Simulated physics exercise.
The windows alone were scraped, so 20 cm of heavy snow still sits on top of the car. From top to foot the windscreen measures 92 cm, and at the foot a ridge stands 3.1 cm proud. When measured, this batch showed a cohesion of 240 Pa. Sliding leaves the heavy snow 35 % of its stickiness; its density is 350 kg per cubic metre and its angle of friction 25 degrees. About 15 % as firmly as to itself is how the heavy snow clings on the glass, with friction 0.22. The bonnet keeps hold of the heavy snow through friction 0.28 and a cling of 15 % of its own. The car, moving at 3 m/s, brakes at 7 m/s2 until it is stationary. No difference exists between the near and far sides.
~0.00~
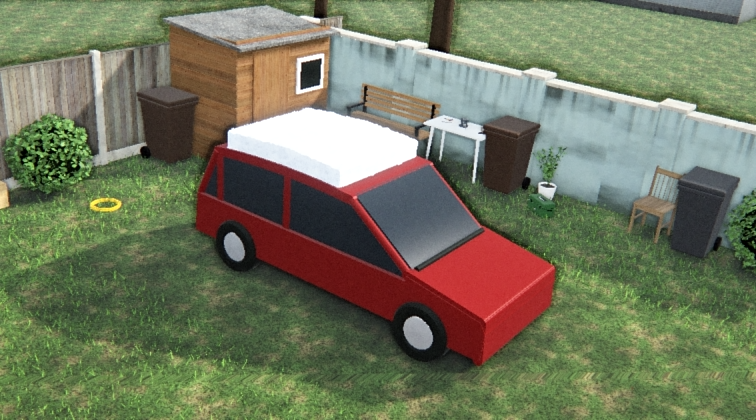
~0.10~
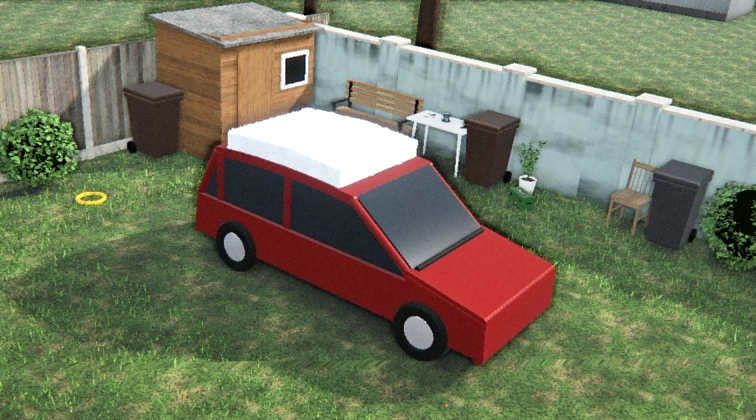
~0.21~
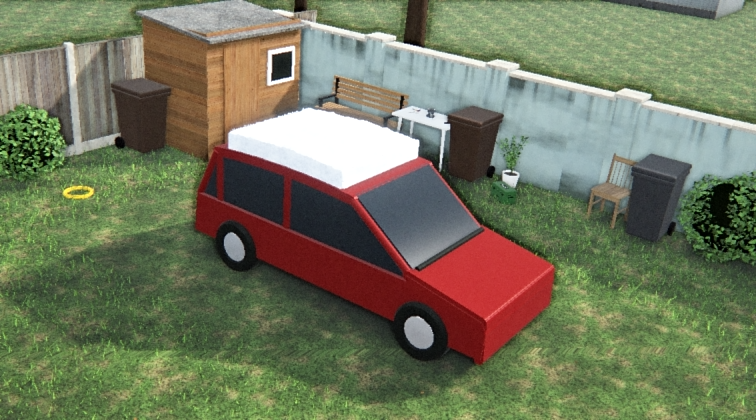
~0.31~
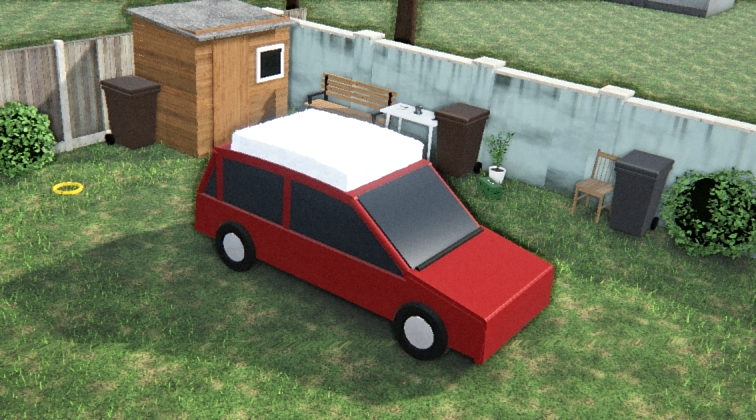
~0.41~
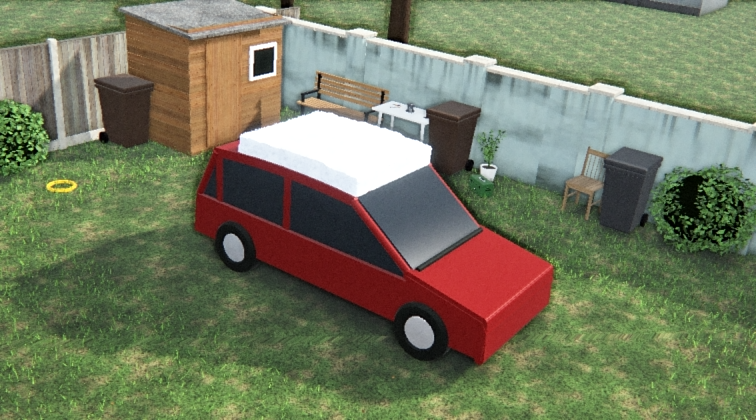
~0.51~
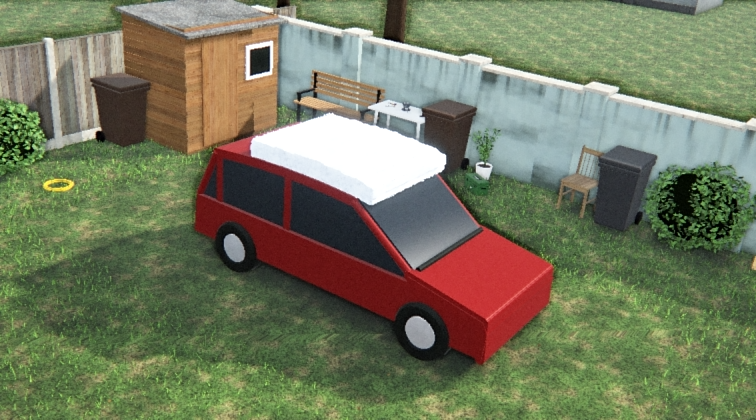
We see a red car parked on grass in a fenced garden while the view shifts slightly; the thick white layer of snow on its roof first stays put, then slides forward in one piece, slightly over the windscreen's top.
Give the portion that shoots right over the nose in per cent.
79 %.
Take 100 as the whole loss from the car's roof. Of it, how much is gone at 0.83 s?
The value is close to 50 %.
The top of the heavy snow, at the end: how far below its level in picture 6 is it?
Around 65 centimetres, give or take.
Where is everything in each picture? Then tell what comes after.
In the first frame, front end of the heavy snow at (339, 185).
In the second frame, front end of the heavy snow at (341, 171).
In the third frame, front end of the heavy snow at (342, 174), its middle shifted 2.0 cm.
In the fourth frame, front end of the heavy snow at (347, 177), its middle shifted 8.2 cm.
In the fifth frame, front end of the heavy snow at (358, 181), its middle shifted 20 cm, 2 % of it past the top of the windscreen, in one piece.
In the sixth frame, front end of the heavy snow at (373, 192), its middle shifted 38 cm, 13 % of it past the top of the windscreen, in one piece.
By 0.83 s, 45 % of the snow is on the roof, 44 % on the glass, 10 % on the bonnet and none has gone off the nose.
By 1.19 s, 6 % of the snow is on the roof, 42 % on the glass, 50 % on the bonnet and 2 % has gone off the nose.
By 1.56 s, none of the snow is on the roof, 14 % on the glass, 67 % on the bonnet and 19 % has gone off the nose.
By 1.93 s, none of the snow is on the roof, 5 % on the glass, 49 % on the bonnet and 46 % has gone off the nose.
By 3.00 s, at the end, none of the snow is on the roof, 5 % on the glass, 16 % on the bonnet and 79 % has gone off the nose.
